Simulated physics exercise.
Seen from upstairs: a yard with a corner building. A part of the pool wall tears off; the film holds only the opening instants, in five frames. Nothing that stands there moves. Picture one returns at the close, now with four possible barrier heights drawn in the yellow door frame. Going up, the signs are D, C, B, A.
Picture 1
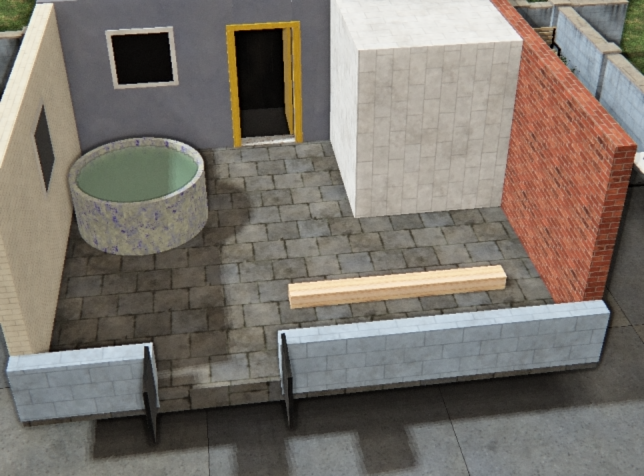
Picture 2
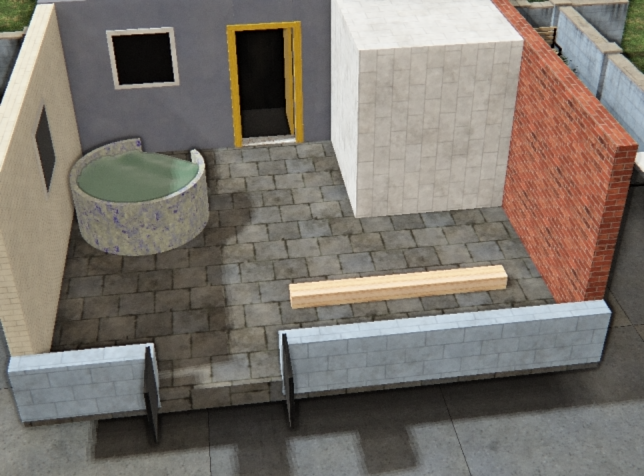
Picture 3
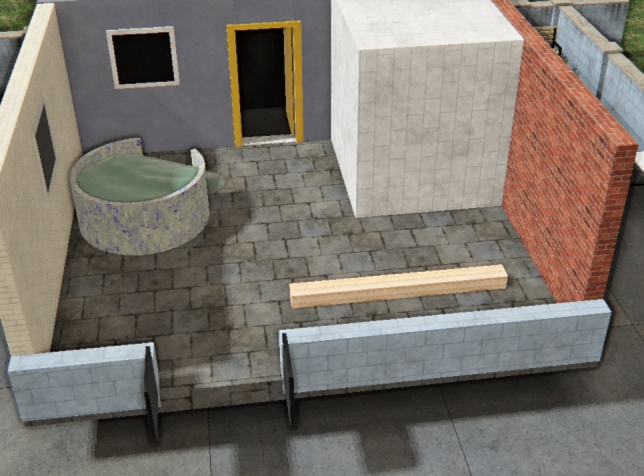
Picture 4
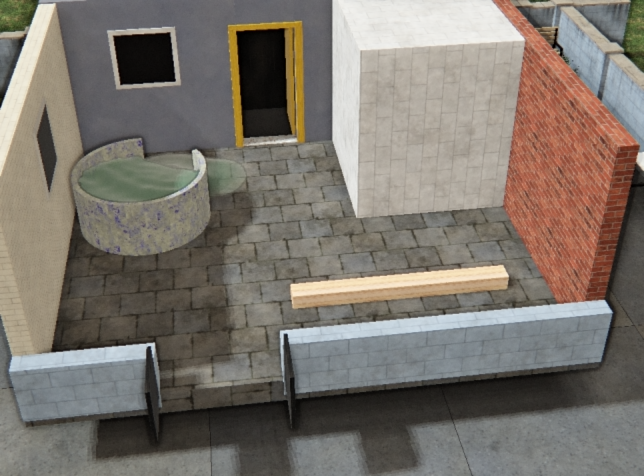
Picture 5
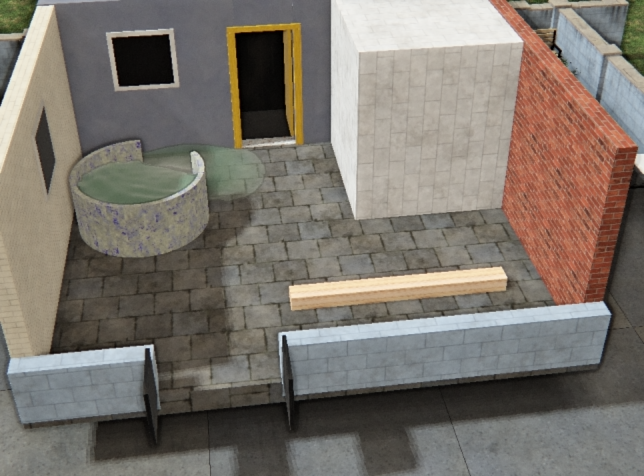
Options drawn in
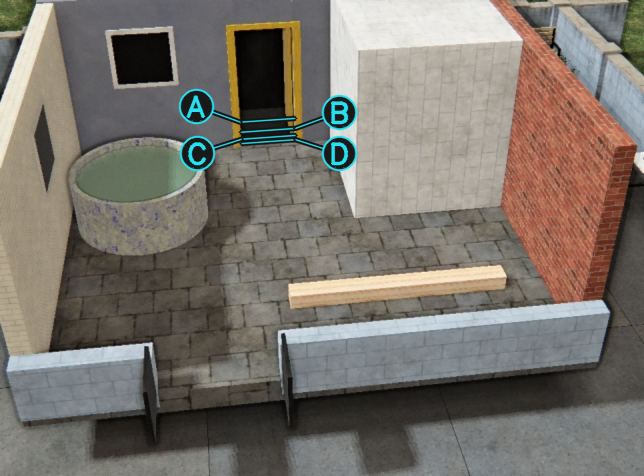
In a walled yard, a round stone pool opens at the back and water spreads rightward.
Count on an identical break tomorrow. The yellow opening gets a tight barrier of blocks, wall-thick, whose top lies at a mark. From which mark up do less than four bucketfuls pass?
The limit is B.
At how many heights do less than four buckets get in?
Two of them.
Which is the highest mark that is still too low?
Mark C.
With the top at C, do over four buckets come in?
Yes, that goes wrong.
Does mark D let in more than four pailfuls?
Yes.
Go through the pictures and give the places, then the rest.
Water in the pool at rest, its middle at (138, 174); foot of the yellow doorway at (268, 144); open gate at (215, 333), in the first picture.
Water covers 1 % of the ground, its front hidden from here, in the second picture.
Front seen at (211, 175), 3 % of the ground wet, in the third picture.
Front seen at (235, 164), 6 % of the ground wet, in the fourth picture.
Front seen at (250, 153), 10 % of the ground wet, in the fifth picture.
On the marked copy, A at (267, 120); B at (268, 130); C at (268, 137); D at (268, 141); from the bottom up D, C, B, A.
For mark A, nothing gets over.
For mark B, a splash gets over, under a bucket.
For mark C, about 7 bucketfuls get in.
For mark D, dozens of bucketfuls pour in.
